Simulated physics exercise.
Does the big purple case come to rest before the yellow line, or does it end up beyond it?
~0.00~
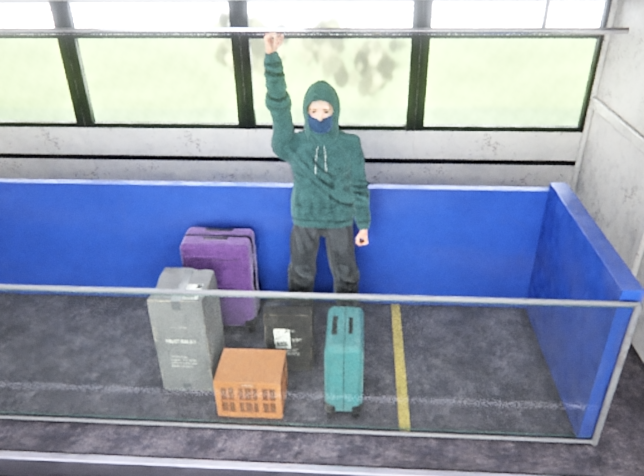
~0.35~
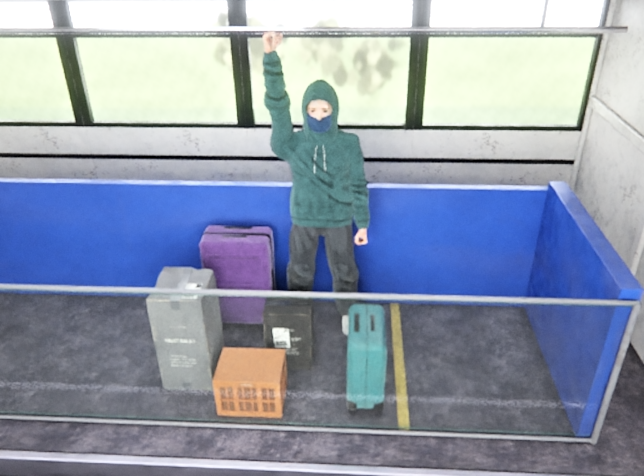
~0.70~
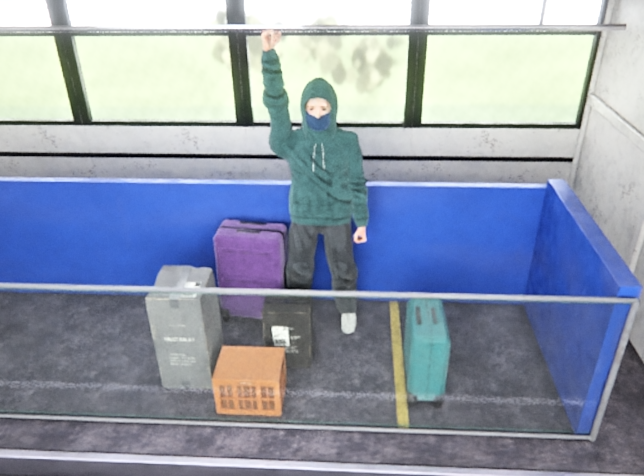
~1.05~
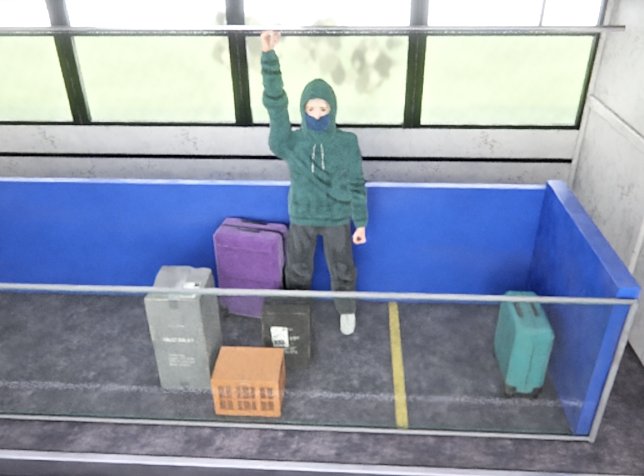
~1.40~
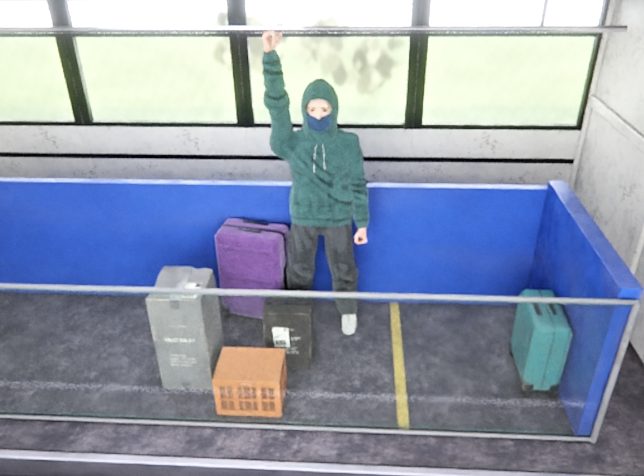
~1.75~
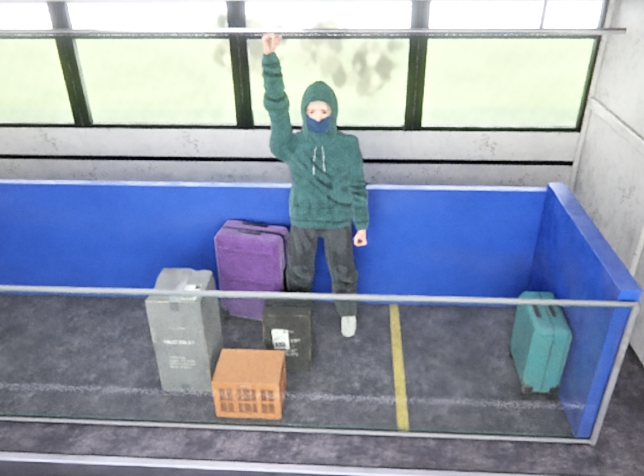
The big purple case comes to rest before the yellow line, standing upright to the left of it.
A small teal case and a big purple case stand upright in a blue-walled shuttle bay, seen from slightly above through a low clear panel. A grey bag, an orange crate and a black pack sit nearby, left of a yellow floor line, while a masked traveller in a green hoodie grips the overhead rail. Both cases roll right, the purple one only slightly. The teal case crosses the line as the purple one comes to rest behind the pack. The teal case rolls on and stops upright near the right wall, the rest staying left of the line.
